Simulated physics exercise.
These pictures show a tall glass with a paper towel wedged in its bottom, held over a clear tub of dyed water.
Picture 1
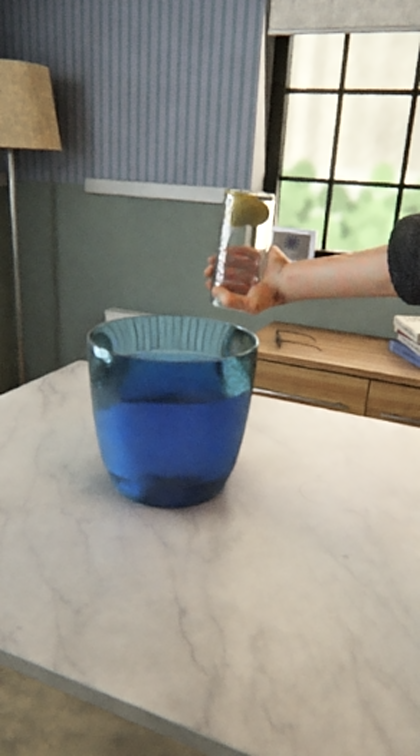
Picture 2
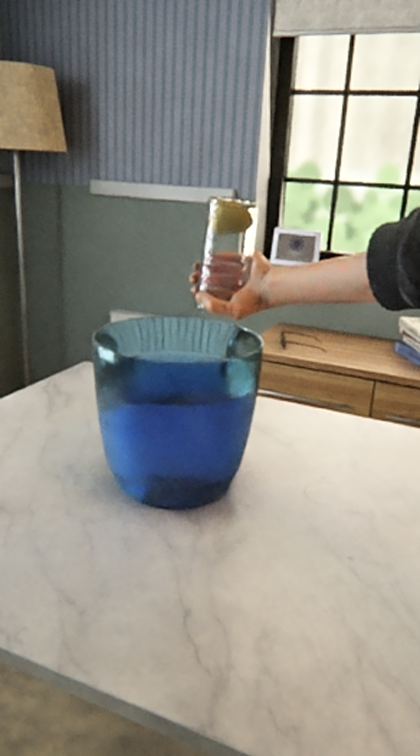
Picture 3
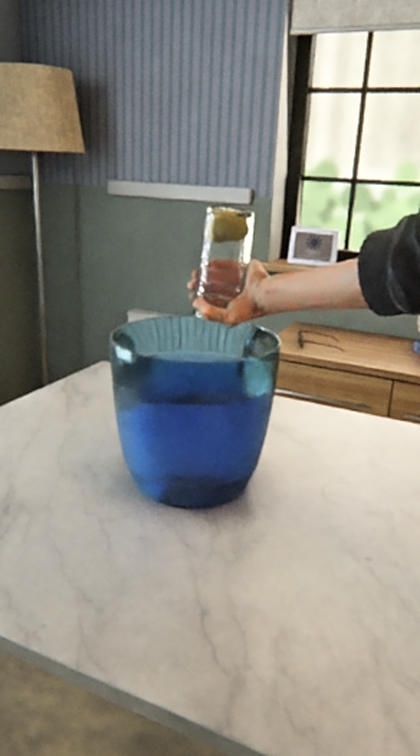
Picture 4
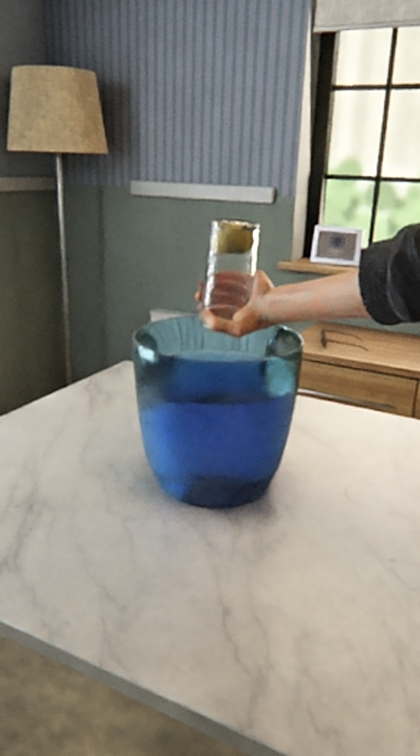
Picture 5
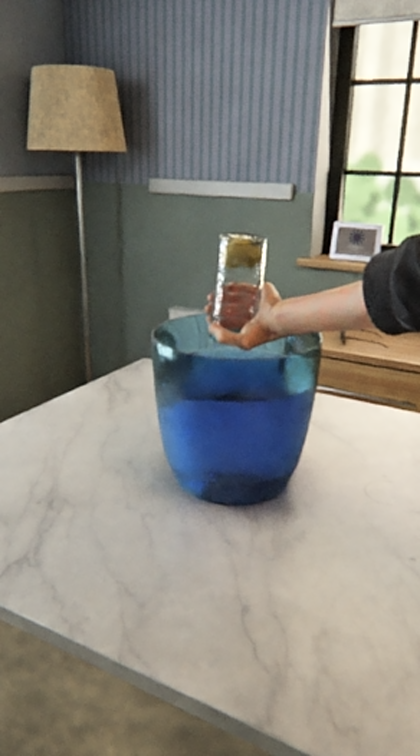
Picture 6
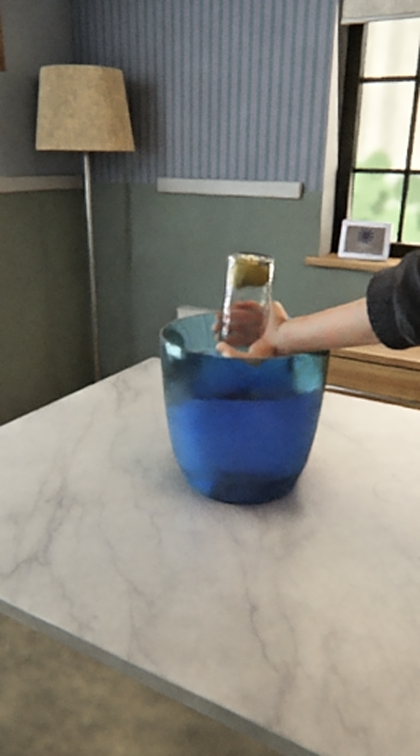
A hand lowers an upside-down glass with a yellowish wad inside toward the blue water.
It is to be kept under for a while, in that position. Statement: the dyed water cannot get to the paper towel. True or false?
True.
A moment on, the tall glass enters the dyed water.
Further on, air is trapped inside and holds the level down.
When it is over, the tall glass is under, still full of air, and the paper towel is dry.
